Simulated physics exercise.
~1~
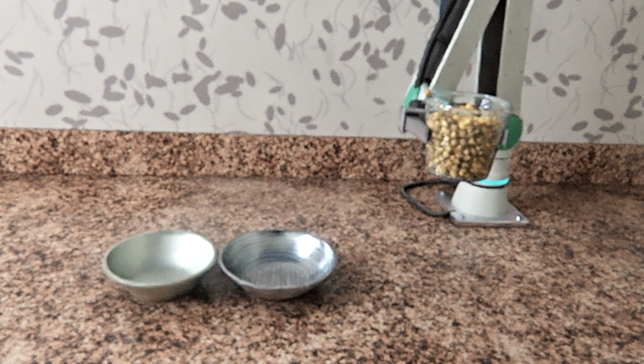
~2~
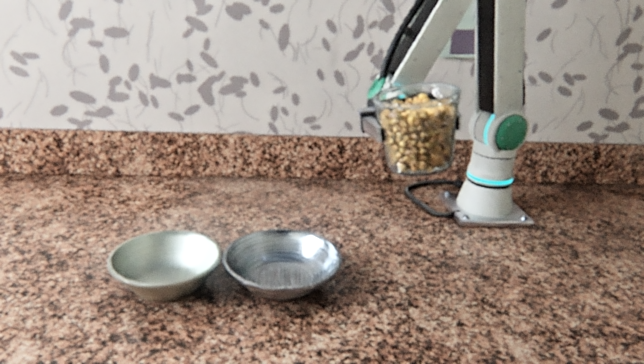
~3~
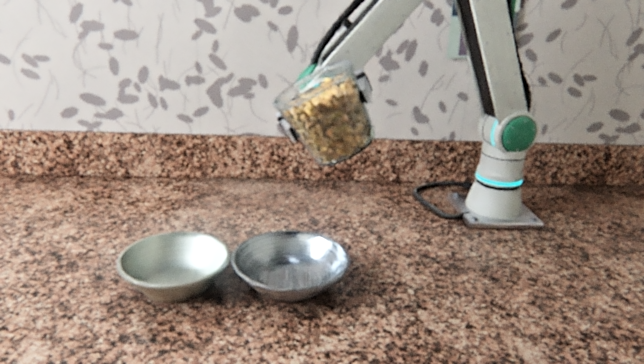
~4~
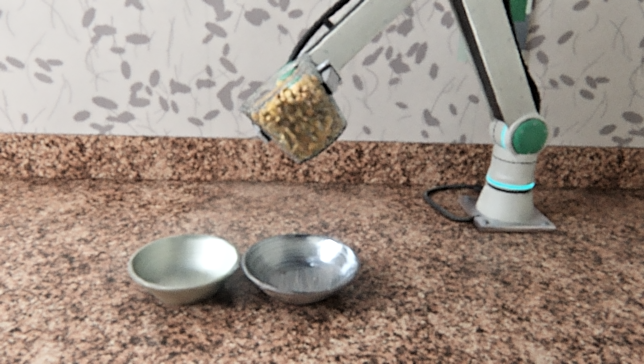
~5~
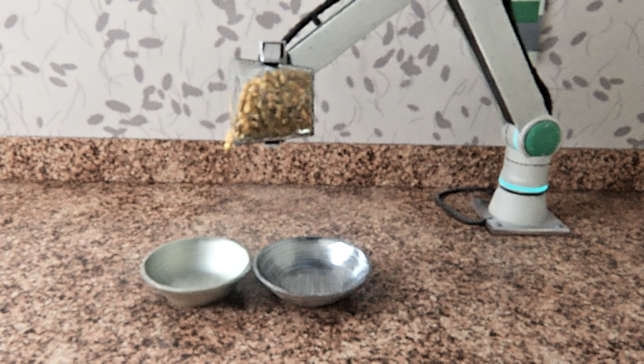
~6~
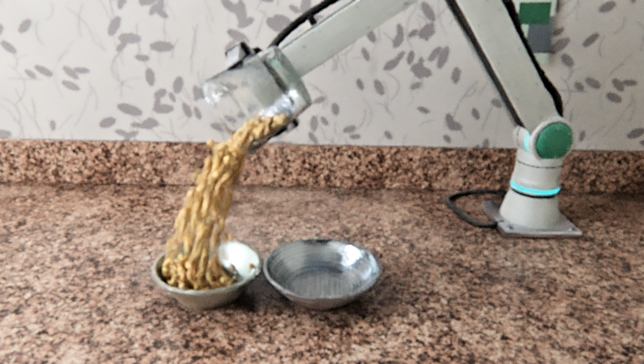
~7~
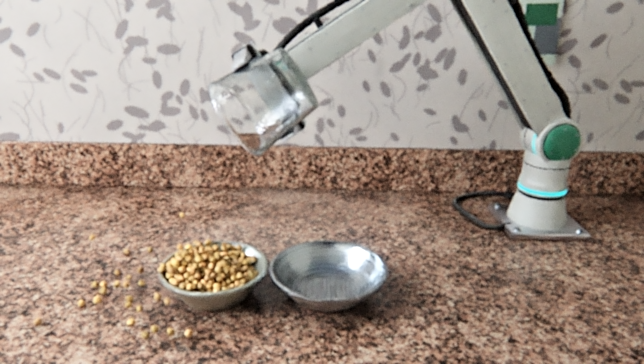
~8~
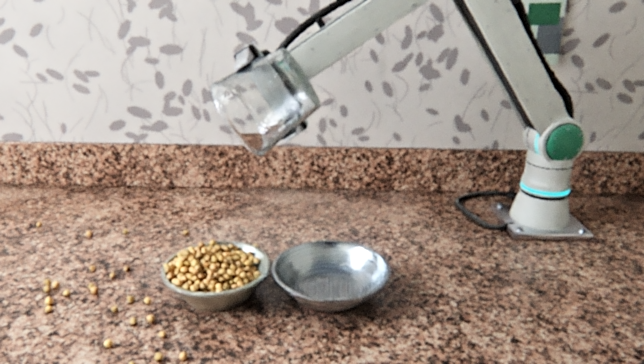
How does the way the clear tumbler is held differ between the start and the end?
At the start the robot arm holds the tumbler upright, and by the end it is tipped over, upside down.
